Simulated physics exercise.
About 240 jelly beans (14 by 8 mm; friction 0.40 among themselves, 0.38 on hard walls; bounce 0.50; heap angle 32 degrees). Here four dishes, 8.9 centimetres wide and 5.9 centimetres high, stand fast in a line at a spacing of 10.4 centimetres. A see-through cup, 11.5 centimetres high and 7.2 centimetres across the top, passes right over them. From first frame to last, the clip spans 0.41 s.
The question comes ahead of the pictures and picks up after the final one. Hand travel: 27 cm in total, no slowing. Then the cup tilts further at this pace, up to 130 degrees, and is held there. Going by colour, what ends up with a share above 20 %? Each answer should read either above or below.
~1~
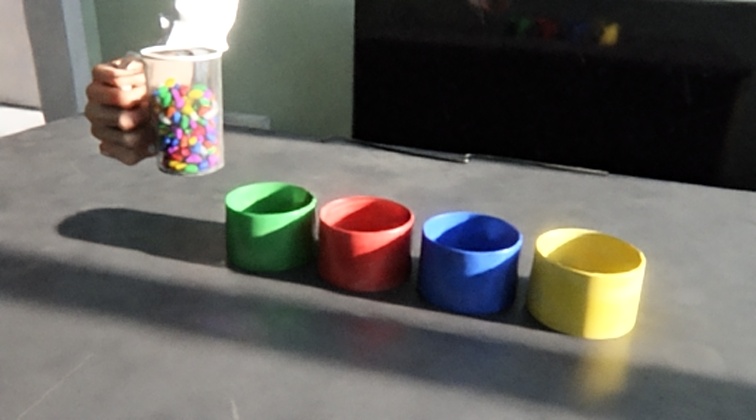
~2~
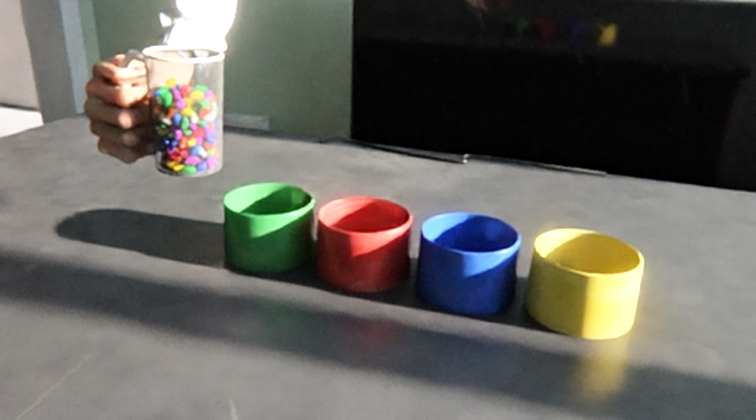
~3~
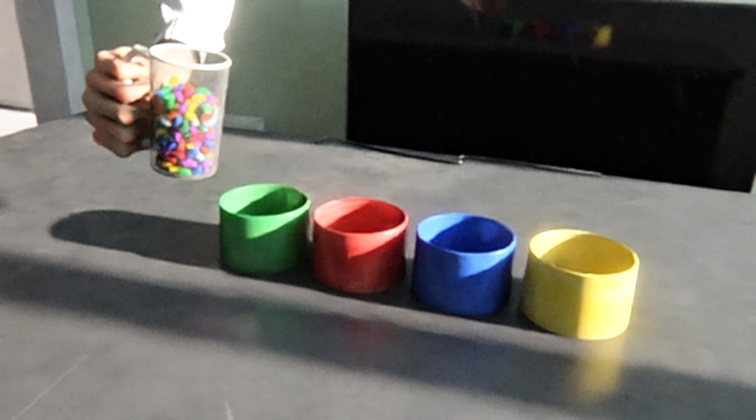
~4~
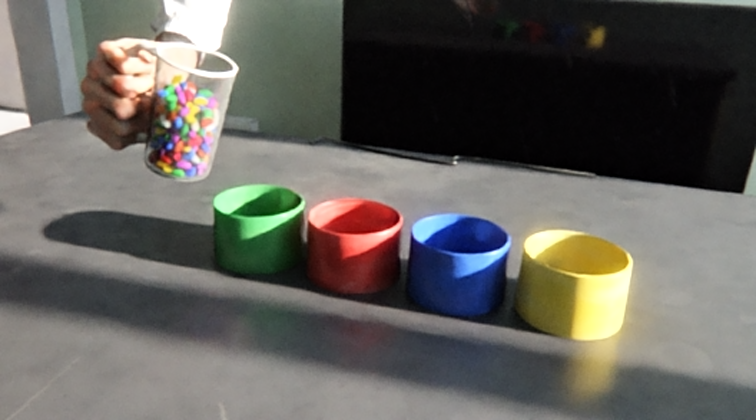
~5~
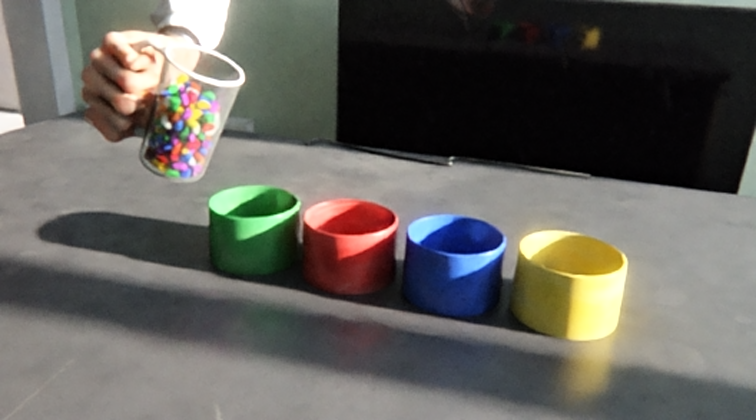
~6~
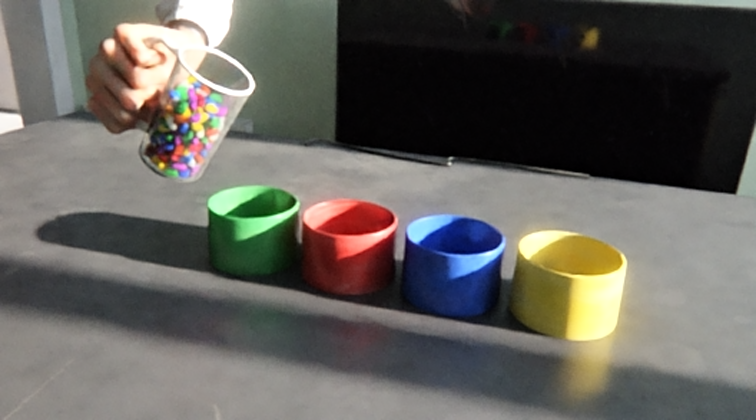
Red dish - above, blue dish - below, green dish - below, yellow dish - below, counter - below.
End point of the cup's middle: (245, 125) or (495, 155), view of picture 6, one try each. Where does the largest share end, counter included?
On the first run most goes to counter, and on the second to red.
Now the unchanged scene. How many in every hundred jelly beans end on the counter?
0 %.
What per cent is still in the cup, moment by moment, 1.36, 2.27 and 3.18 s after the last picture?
Approx. 0 / 0 / 0 percent.
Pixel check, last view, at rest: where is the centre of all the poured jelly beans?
Somewhere around (351, 244) in the final frame.
Then, 1.36 s after the last picture, tilt 130 degrees; cup holds 0 %, red 100 %.
Then, 2.27 s after the last picture, tilt 130 degrees; cup holds 0 %, red 100 %.
Then, 3.18 s after the last picture, tilt 130 degrees; cup holds 0 %, red 100 %.
In the end, red 100 %, blue 0 %, green 0 %, yellow 0 %, counter 0 %.
